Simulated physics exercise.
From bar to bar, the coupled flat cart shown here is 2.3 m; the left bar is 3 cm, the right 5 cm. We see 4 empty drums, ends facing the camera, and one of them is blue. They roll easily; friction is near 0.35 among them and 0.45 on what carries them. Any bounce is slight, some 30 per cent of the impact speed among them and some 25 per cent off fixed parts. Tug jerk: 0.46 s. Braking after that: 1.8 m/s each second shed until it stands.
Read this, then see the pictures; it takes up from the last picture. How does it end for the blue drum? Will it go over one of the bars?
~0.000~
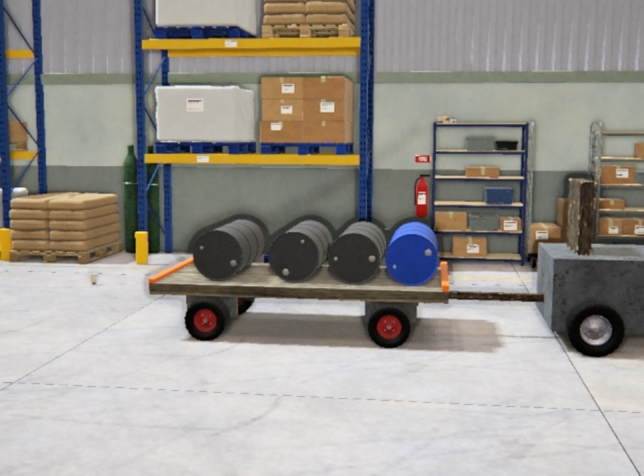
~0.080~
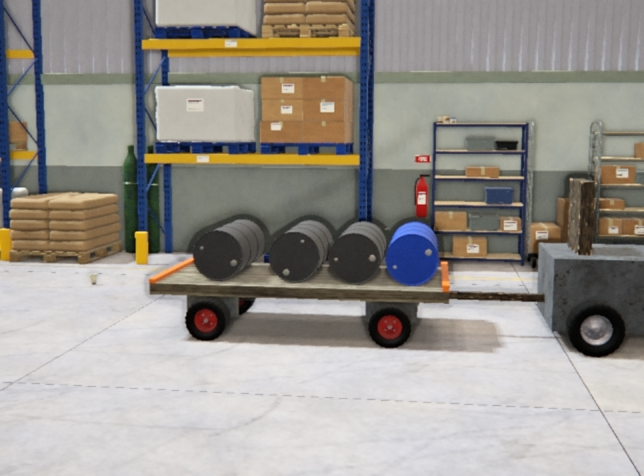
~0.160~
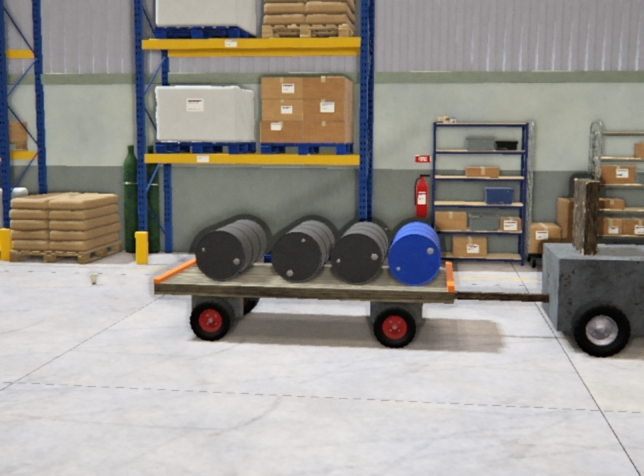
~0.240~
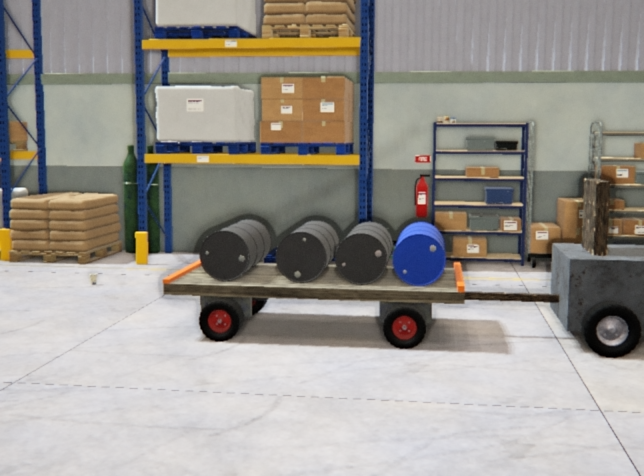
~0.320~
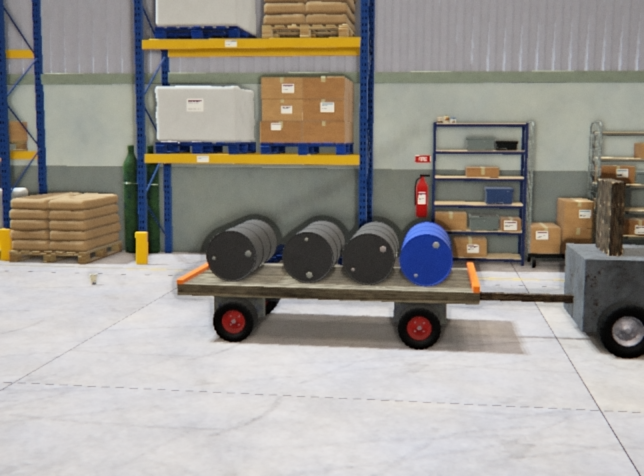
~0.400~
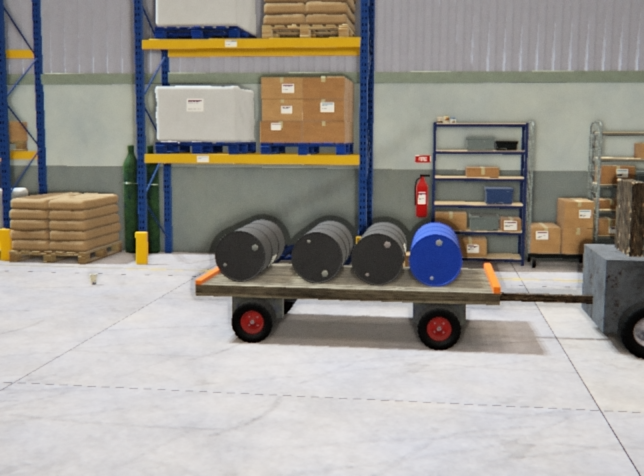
The blue drum rides along.
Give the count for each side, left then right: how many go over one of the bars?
On the left it's 1, and on the right it's 0.
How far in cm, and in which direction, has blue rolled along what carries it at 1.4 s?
Blue has moved 110 to the left.
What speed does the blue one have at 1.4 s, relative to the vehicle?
Its speed is roughly 0.4 m/s.
By 1.4 s, blue is on the deck, 85 cm from the left bar, rolling left along the cart; 1 over a bar so far.
By 2.7 s, blue is on the deck, 85 cm from the right bar, rolling right along the cart; 1 over a bar so far.
By 4.1 s, blue is on the deck, 35 cm from the right bar, rolling right along the cart; 1 over a bar so far.
Finally (5.8 s), blue is on the deck, 15 cm from the right bar; 1 over a bar so far.
